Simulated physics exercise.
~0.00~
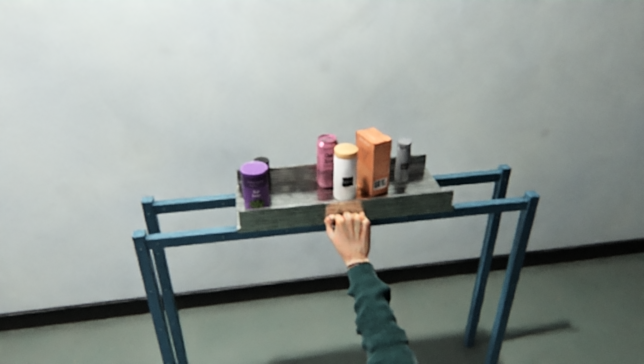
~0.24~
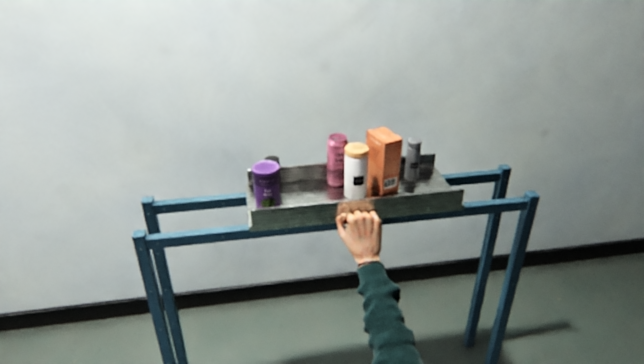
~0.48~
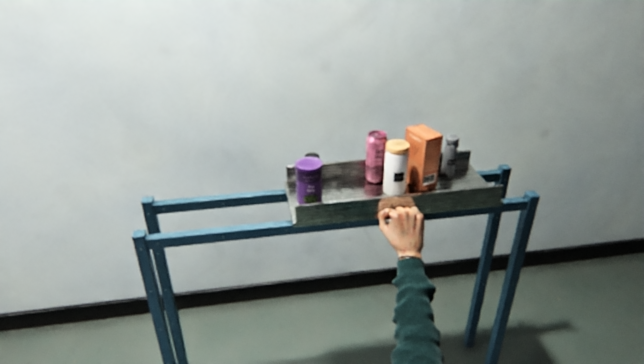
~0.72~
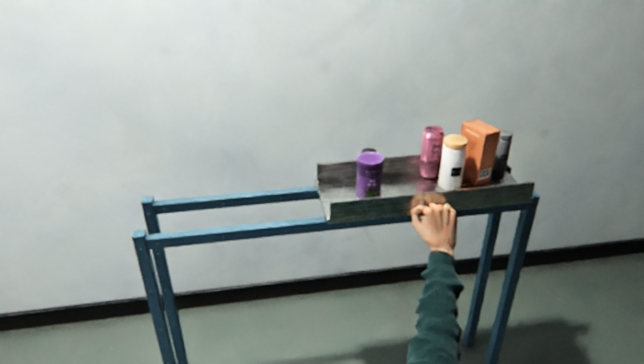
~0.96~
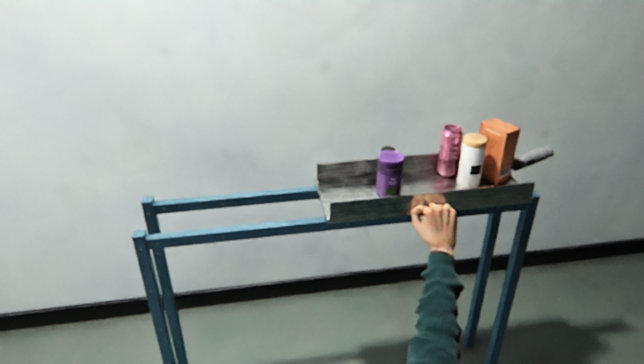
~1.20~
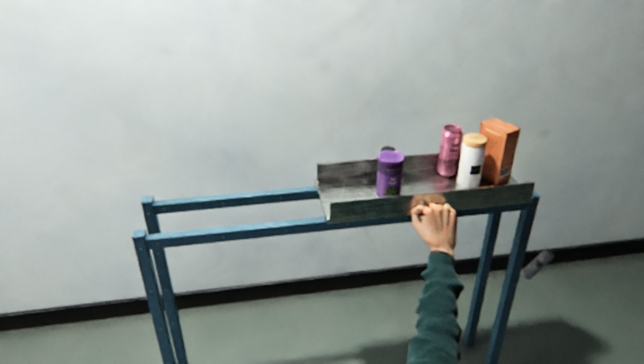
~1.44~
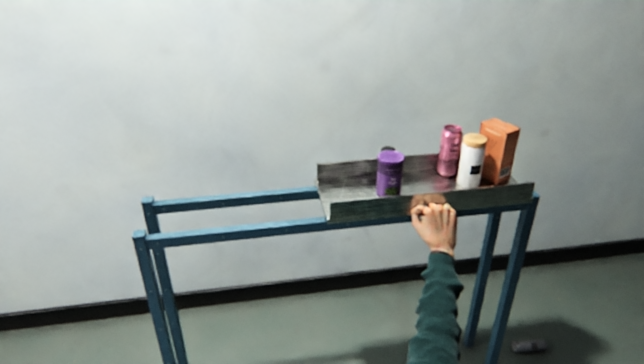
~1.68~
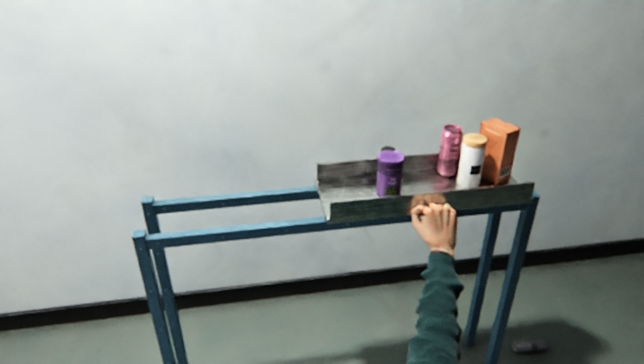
A small grey bottle tumbled off the right end of a metal tray and ended up lying on the floor after a hand slid the tray rightward along blue rails, while the purple tin, pink can, white jar and orange box shifted but stayed standing.
